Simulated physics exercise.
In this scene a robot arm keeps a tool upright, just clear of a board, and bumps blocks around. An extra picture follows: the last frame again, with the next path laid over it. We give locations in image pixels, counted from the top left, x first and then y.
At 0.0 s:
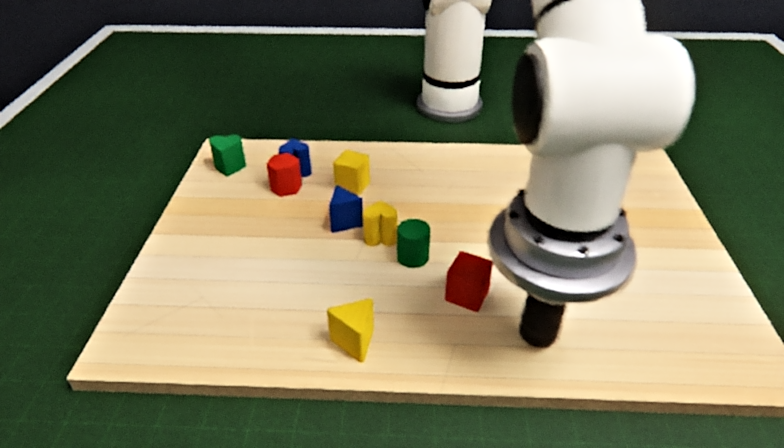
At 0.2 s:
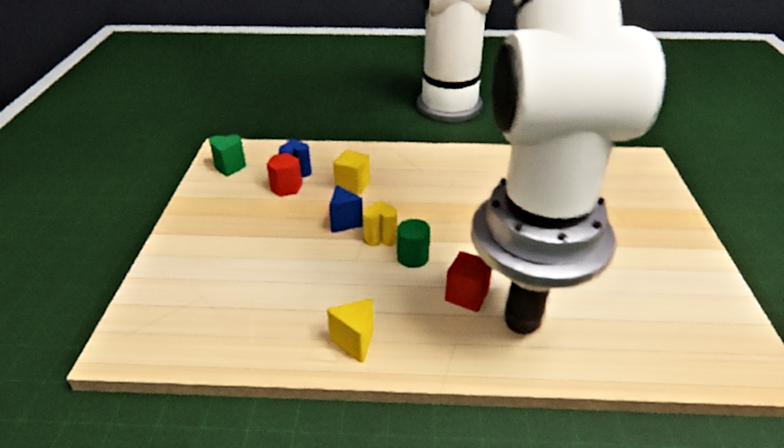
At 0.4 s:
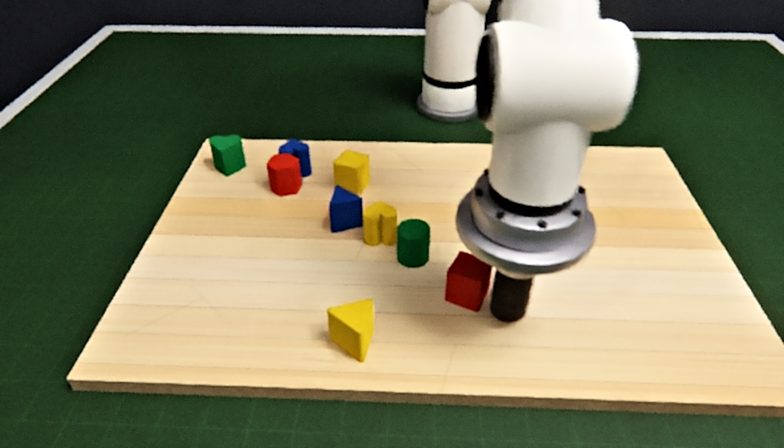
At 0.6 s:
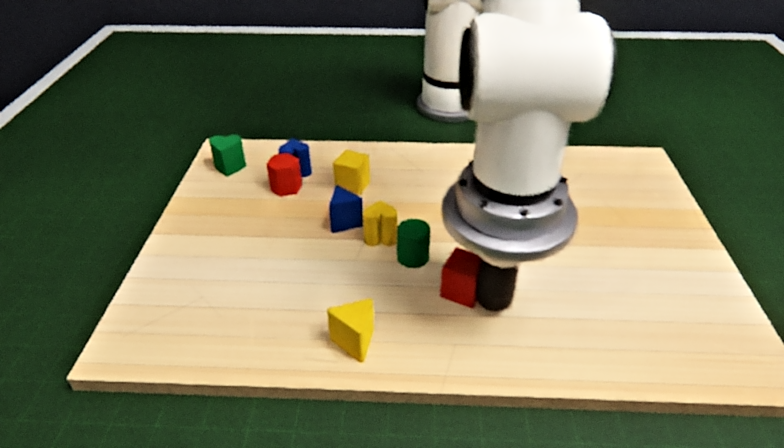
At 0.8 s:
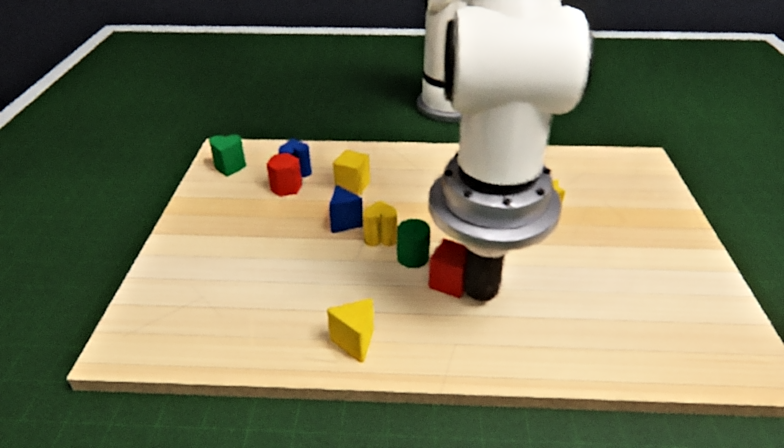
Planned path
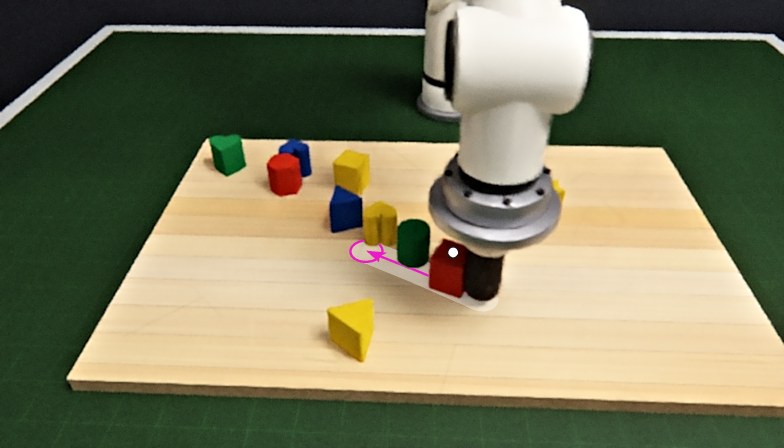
A white robot arm moves left across the board and nudges a red block leftward.
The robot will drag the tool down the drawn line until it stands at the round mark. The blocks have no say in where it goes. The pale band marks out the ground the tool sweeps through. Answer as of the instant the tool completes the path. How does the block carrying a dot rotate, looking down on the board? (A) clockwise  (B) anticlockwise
Letter A.
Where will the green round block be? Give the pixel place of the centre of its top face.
(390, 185)
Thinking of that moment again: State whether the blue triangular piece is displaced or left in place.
It leaves its spot.
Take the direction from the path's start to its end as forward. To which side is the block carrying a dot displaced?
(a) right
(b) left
My pick is a.
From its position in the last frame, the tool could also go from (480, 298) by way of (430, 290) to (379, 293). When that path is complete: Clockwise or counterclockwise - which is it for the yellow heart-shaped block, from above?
It spins anti-clockwise.
The line goes straight from (480, 298) to (366, 251); the dot is on the red square block.
On the path given first. One third of the way, tool at (440, 272); yellow heart-shaped block at (372, 204), turned 15° anticlockwise; green round block at (399, 215); red square block at (420, 232), turned 30° clockwise.
Two thirds of the way, tool at (402, 256); blue triangular piece at (333, 194); yellow heart-shaped block at (365, 191), turned 75° anticlockwise; green round block at (390, 195); red square block at (391, 214), turned 65° clockwise.
At the end, tool at (366, 242); blue triangular piece at (333, 194); yellow heart-shaped block at (358, 183), turned 105° anticlockwise; green round block at (390, 185); red square block at (375, 202), turned 95° clockwise.
